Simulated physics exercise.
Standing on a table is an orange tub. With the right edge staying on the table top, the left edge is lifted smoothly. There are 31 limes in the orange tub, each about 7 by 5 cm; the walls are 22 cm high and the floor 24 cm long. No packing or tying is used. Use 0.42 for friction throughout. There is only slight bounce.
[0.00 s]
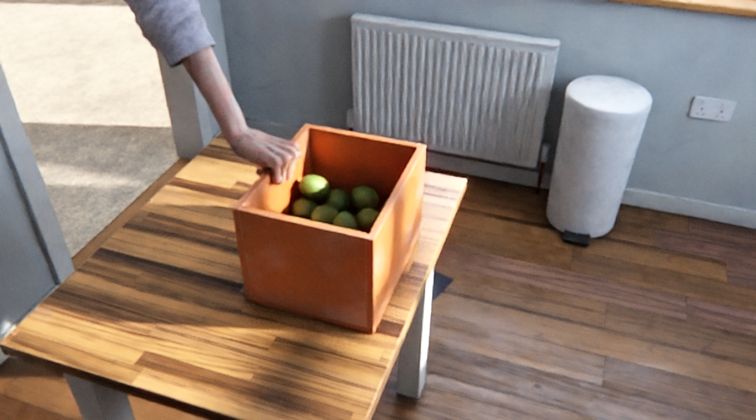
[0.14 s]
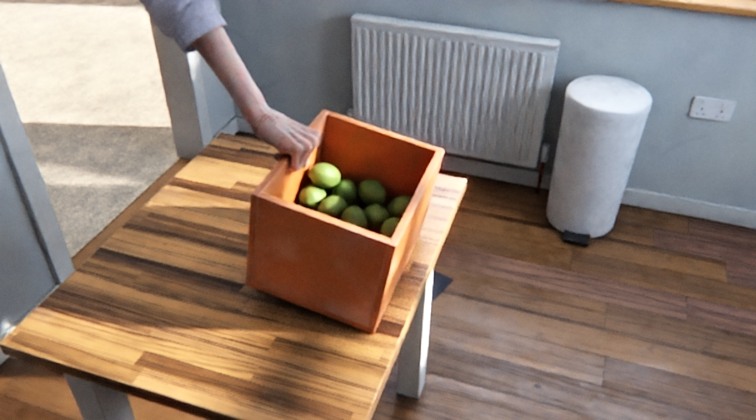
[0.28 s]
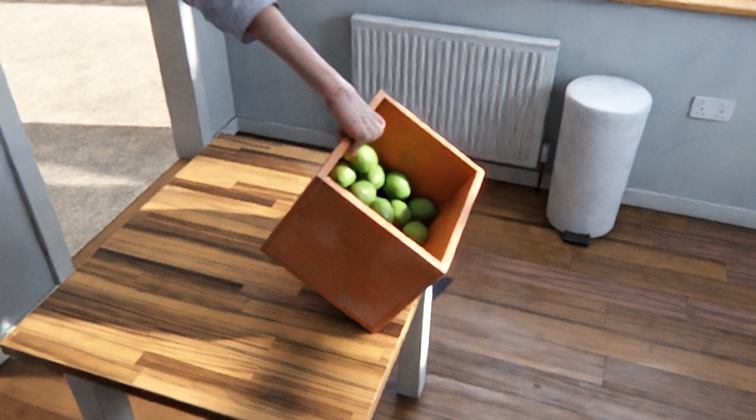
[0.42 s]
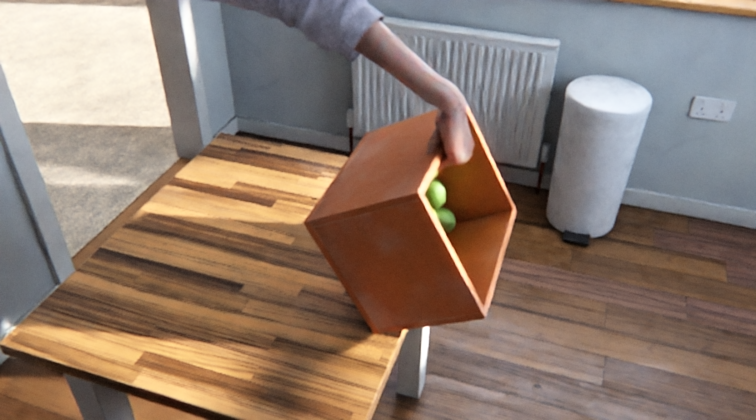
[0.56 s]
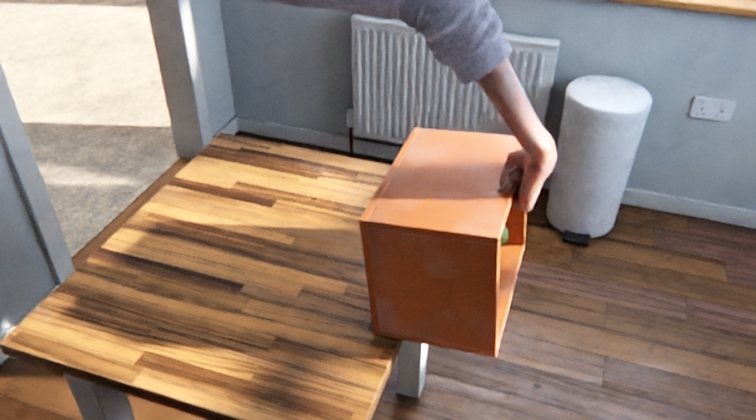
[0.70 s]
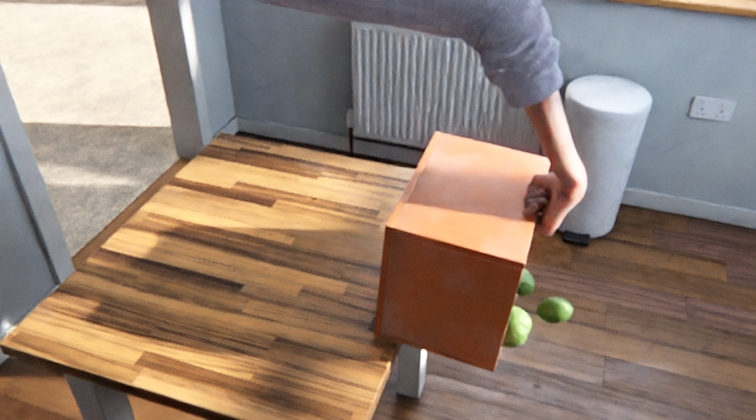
Orange tub of limes tilting rightward onto its side at a wooden table's edge as a hand tips it, limes emerging.
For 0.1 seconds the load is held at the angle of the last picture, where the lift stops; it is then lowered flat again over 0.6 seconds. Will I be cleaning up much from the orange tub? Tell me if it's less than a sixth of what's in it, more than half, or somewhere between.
Looks like anywhere from a sixth to half of the stuff is going to get out.
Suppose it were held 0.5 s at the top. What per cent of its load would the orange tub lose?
Orange tub: 50%.
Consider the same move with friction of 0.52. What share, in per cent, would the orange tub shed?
In that case the orange tub sheds 40 per cent of its load.
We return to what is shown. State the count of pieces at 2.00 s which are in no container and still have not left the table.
Piece count: Roughly 0.
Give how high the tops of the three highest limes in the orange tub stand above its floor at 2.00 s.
Near 11 centimetres, I'd say.
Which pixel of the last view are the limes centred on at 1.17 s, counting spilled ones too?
I'd put the middle close to (430, 253).
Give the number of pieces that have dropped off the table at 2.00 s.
Estimated number of pieces: About 12.
After 0.91 s, tilt 86°; the orange tub is down by 10 of 31.
After 1.17 s, tilt 31°; the orange tub is down by 12 of 31.
After 1.53 s, tilt 0°; the orange tub is down by 12 of 31.
Outcome (at 2.00 s), the orange tub is down by 12 of 31. Asked share, 12 of 31, 39 per cent.
